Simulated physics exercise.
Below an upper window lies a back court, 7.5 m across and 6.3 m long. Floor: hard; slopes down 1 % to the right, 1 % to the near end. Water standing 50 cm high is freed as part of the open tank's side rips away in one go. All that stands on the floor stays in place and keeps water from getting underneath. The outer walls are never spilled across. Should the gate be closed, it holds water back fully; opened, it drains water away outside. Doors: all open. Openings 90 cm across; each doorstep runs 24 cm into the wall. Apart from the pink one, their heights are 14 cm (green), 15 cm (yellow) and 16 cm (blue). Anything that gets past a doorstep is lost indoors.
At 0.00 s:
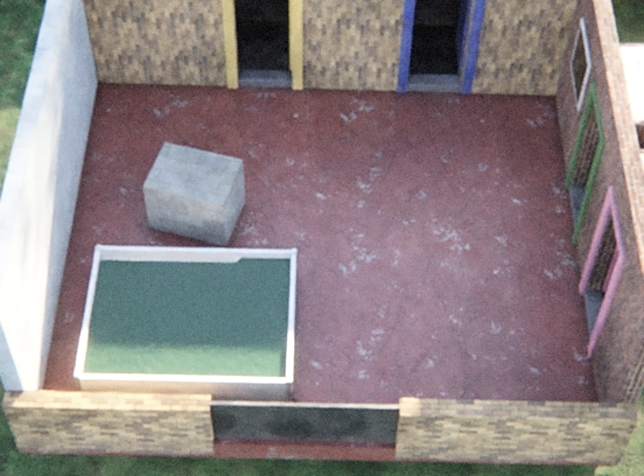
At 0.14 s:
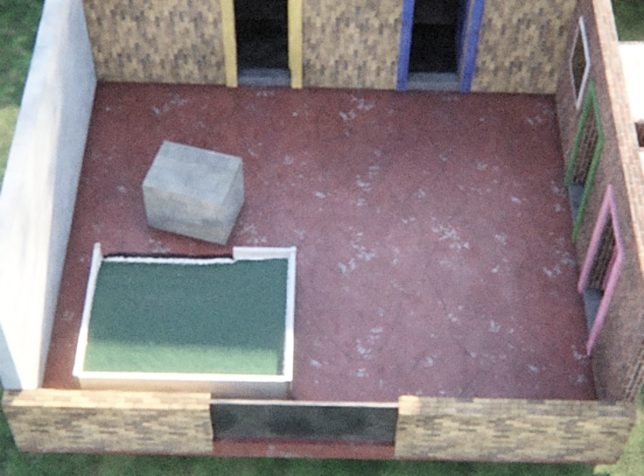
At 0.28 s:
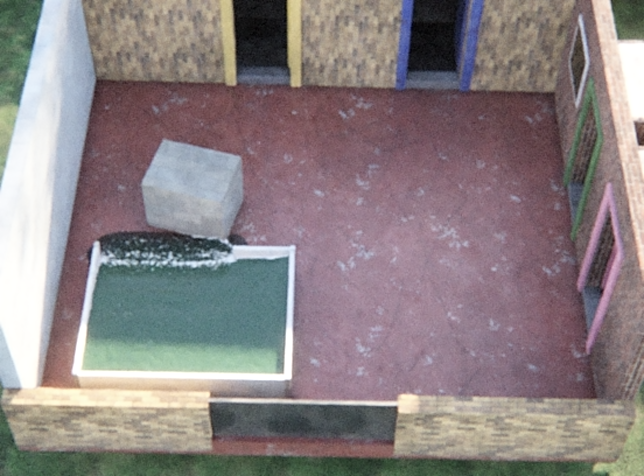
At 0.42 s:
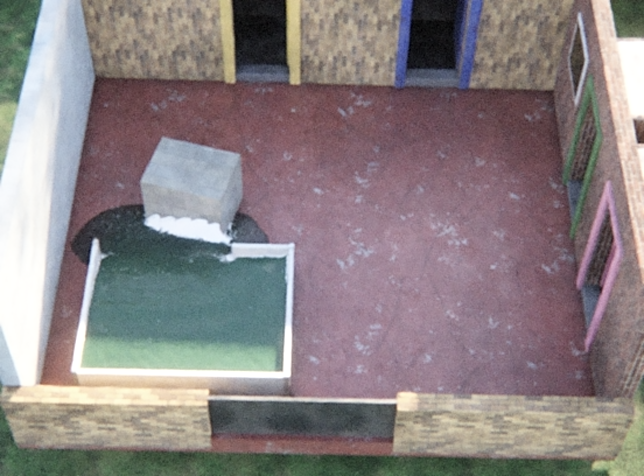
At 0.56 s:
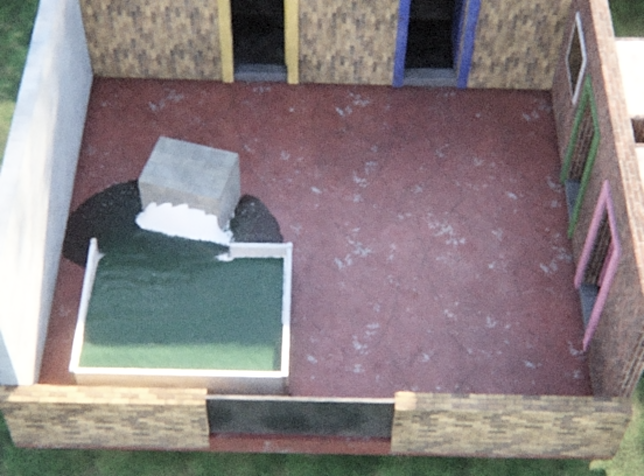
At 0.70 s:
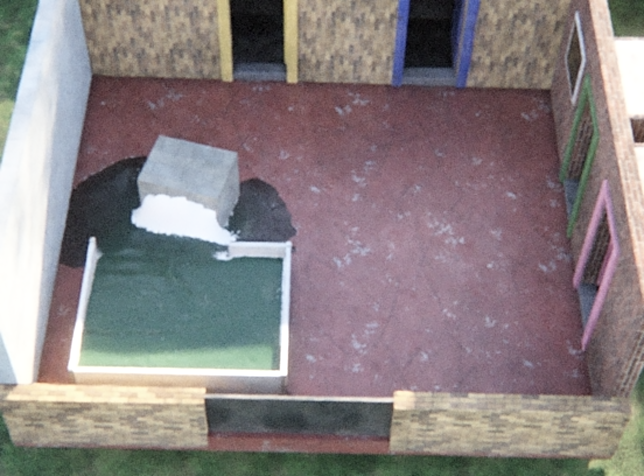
Dark water poured out through a gap in the far side of the open tank, foamed white against the grey block just behind it, and spread around both sides across the red courtyard floor.
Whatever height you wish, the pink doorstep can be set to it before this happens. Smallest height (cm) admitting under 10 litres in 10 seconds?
Roughly 5 cm.
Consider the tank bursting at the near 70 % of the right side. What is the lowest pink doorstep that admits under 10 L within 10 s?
Close to 22 cm at the least.
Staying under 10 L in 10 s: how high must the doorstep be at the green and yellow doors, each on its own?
You'd want about 10.5 centimetres at green and about 5.0 centimetres at yellow.
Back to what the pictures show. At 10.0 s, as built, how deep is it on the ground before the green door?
The depth there is around 10.5 cm.
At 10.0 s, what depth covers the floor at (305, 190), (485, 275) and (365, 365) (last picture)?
About 4, 7 and 1 cm respectively.
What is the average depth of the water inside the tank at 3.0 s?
It averages close to 25 centimetres.
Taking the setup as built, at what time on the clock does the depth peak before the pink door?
7.5 s.
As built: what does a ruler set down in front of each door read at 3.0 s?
Depth (cm): Pink 0 / green 0 / yellow 5 / blue 0.
After 1.4 s water covers 20 % of the floor, deepest (40 cm) near (186, 245); it has not reached the pink door.
After 3.0 s water covers 55 % of the floor, deepest (28 cm) near (92, 82); it has not reached the pink door.
After 10.0 s water covers 90 % of the floor, deepest (16 cm) near (589, 431); 7 cm at the pink door, 0 litres in over its 15 cm doorstep.
At the pink door as built, the water arrived by 4.2 s and peaked near 8 cm at 7.4 s.
Run again over the same 10 s with other heights there, 12 litres in over 4.5 cm, 7 litres over 5.5 cm. The limit of 10 litres is kept from about 5 cm up.
